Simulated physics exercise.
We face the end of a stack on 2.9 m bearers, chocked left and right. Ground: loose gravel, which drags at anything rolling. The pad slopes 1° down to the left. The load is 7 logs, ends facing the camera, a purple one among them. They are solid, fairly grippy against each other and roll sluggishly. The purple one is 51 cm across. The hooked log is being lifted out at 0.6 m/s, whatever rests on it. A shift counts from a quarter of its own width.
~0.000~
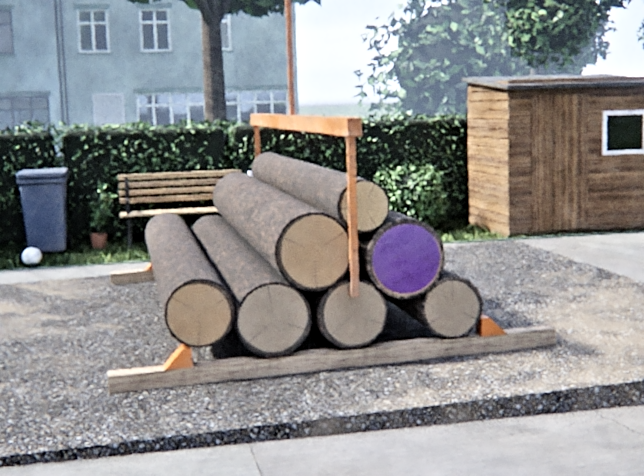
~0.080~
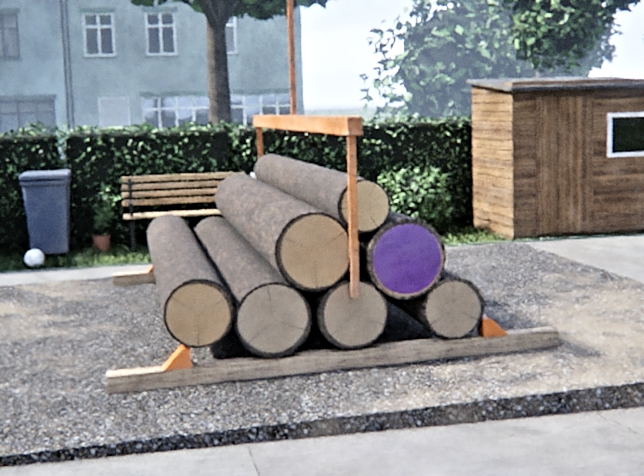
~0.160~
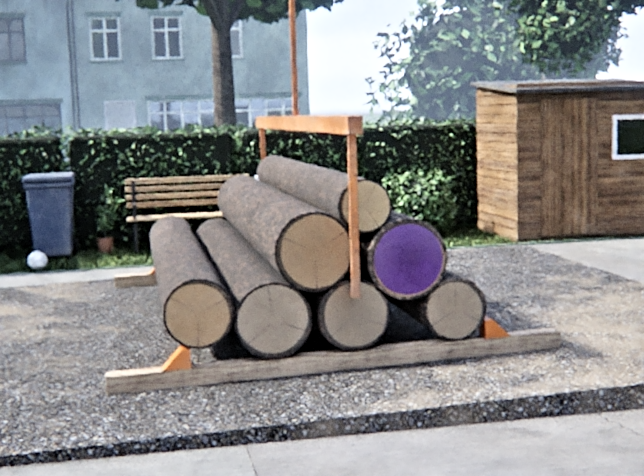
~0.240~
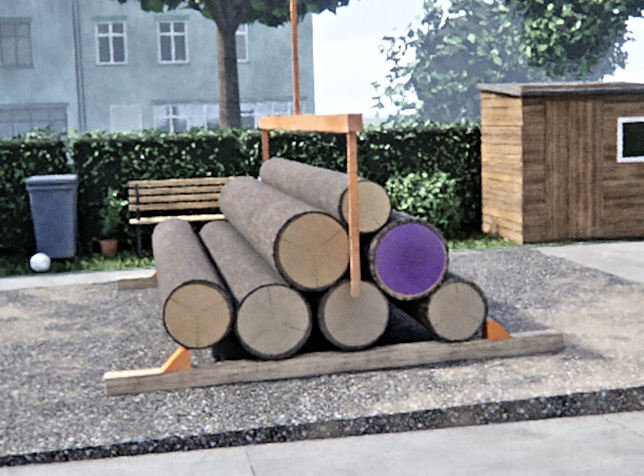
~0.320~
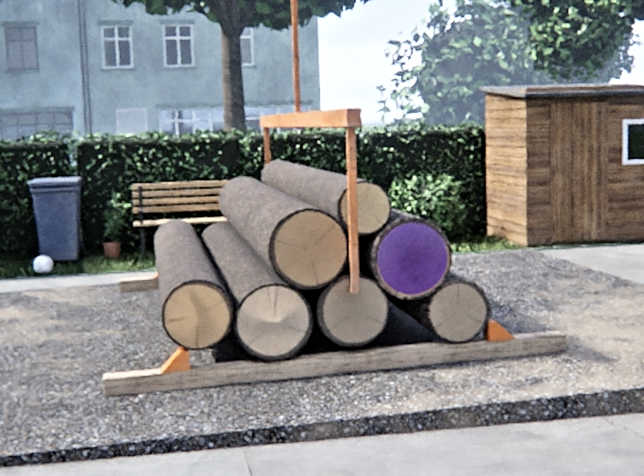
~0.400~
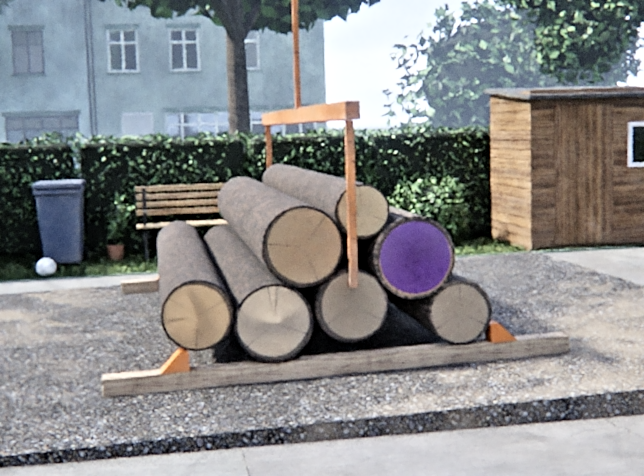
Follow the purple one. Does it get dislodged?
The purple one moves out of place.
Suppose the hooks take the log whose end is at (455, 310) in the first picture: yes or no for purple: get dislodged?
In that case purple yes.
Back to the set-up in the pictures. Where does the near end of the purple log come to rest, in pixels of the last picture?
Around (356, 314).
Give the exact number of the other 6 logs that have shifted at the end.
In all, 3.
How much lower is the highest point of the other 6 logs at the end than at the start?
Some 15 cm lower.
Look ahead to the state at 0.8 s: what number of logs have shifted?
2 by then.
After 0.6 s, purple is 4 cm further right and 3 cm higher; 2 out of place.
After 0.8 s, purple is unmoved; 2 out of place.
After 1.0 s, purple is 7 cm further left and 8 cm lower; 2 out of place.
After 1.2 s, purple is 20 cm further left and 29 cm lower; 3 out of place.
At rest (2.3 s), purple is 35 cm further left and 30 cm lower; 3 out of place.
